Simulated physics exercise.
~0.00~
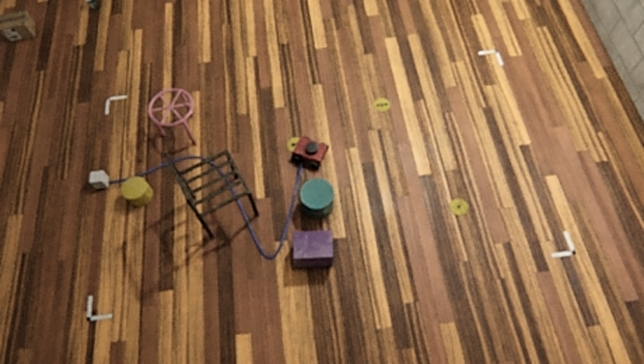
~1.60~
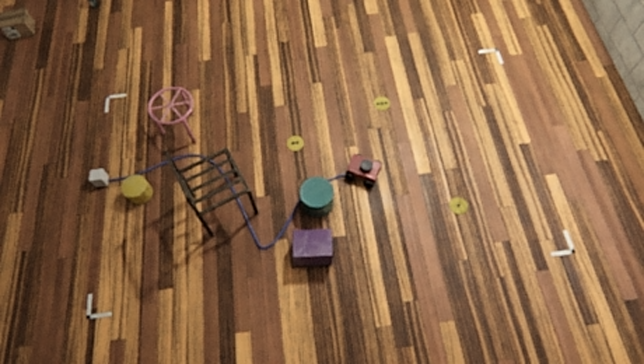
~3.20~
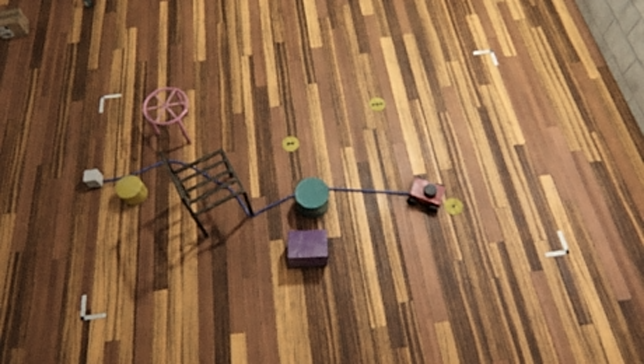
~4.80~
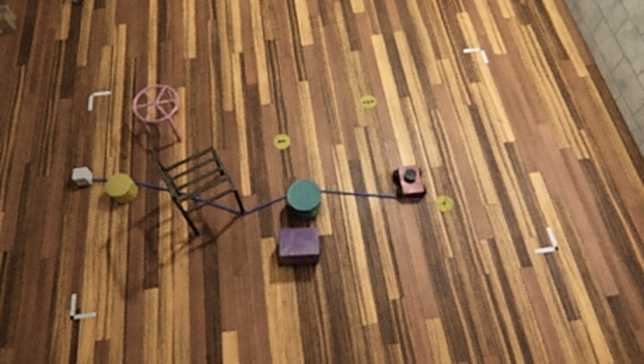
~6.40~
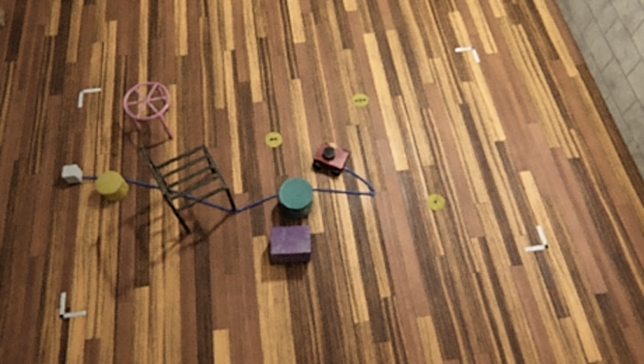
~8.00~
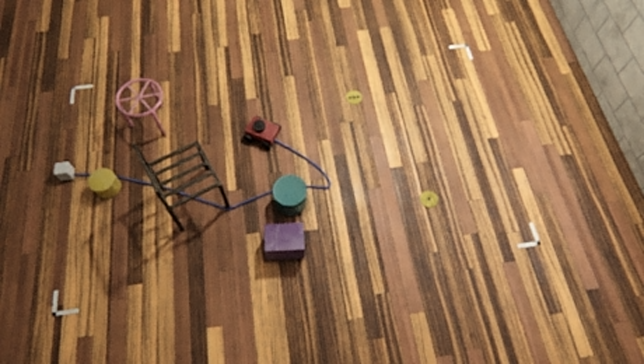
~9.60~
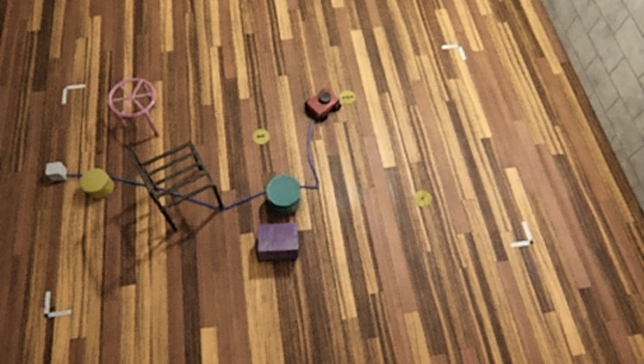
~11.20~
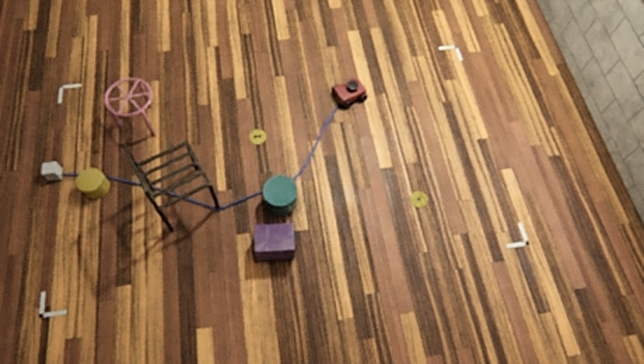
A small red cart trailing a thin blue lead rolled right past a teal bin to a yellow mark, doubled back left to another, then headed right and up to a third, while the plug stayed in and the chair, stool and crate stood still.
